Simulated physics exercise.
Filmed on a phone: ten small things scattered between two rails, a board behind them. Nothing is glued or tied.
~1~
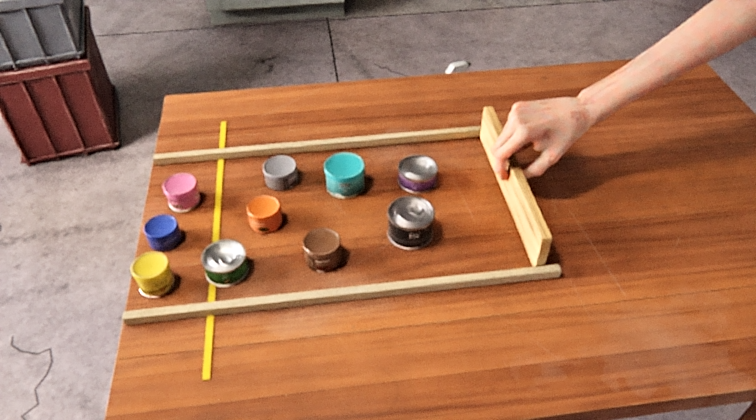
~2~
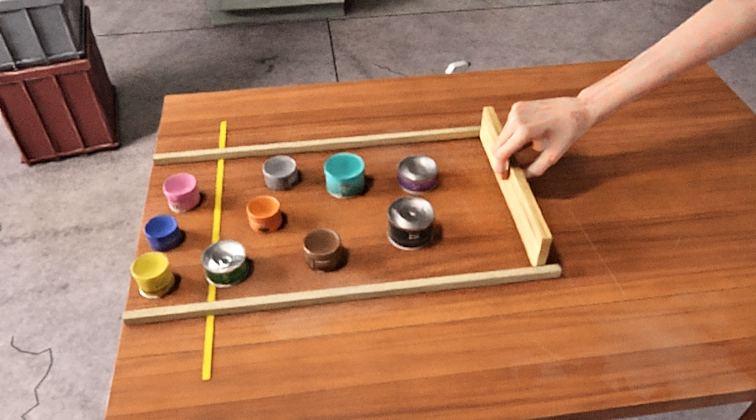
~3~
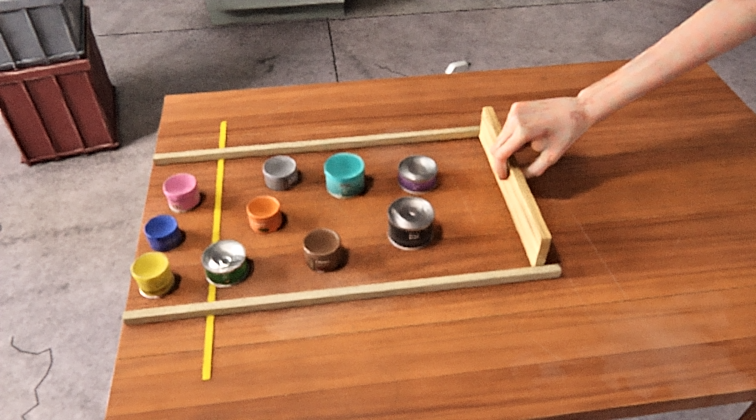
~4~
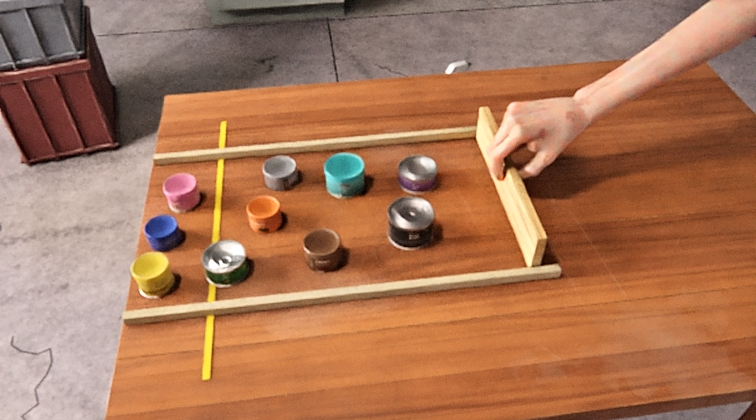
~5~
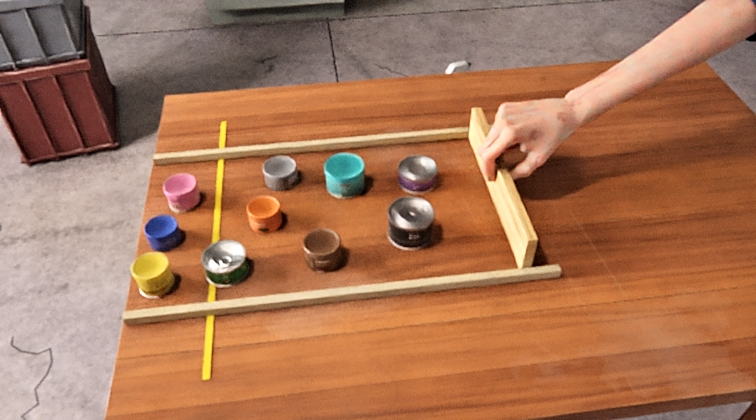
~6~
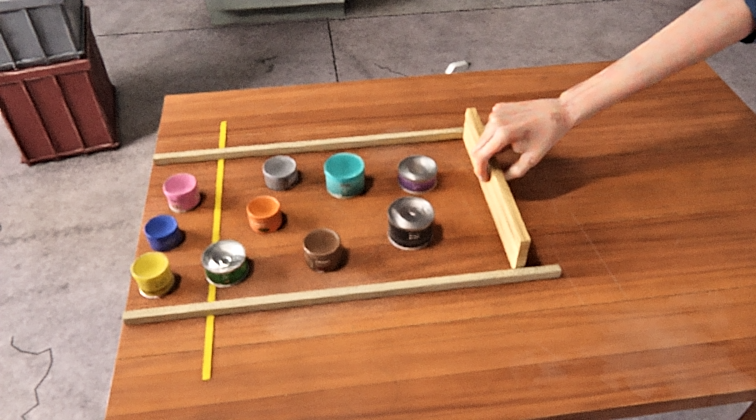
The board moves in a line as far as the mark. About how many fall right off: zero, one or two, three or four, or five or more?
The number that fall off is one or two.
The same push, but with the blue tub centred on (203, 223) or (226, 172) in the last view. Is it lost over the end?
In that order, it does not fall; survives.
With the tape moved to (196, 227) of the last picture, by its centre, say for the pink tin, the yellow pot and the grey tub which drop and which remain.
The pink tin comes down; the yellow pot drops off; the grey tub remains up.
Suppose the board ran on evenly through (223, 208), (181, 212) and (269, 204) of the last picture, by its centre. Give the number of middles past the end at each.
In that order 2, 5 and 0.
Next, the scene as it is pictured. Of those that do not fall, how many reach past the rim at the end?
Overhanging: 1.
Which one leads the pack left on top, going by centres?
Foremost is the turquoise pot.
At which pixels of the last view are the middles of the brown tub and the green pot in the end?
Near (191, 282) and (152, 278).
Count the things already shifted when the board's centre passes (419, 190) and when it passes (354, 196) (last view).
The counts are 2 and 5.
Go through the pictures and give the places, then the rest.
Yellow pot (154, 275); blue tub (163, 233); pink tin (182, 193); board (511, 181); tape (217, 225), in the first picture.
Blue tub (163, 233); board (511, 181), in the second picture.
Pink tin (182, 193); black pot (411, 223), in the third picture.
Yellow pot (154, 275); brown tub (323, 251), in the fourth picture.
Blue tub (163, 233); turquoise pot (345, 176), in the fifth picture.
Yellow pot (154, 275); blue tub (163, 233); pink tin (182, 193); board (492, 183); tape (217, 225), in the sixth picture.
Soon after, none off yet; yellow pot at rest near (154, 275); blue tub at rest near (163, 233); pink tin at rest near (182, 193).
In the end, the number that fall off is one or two; gone, pink tin and yellow pot.
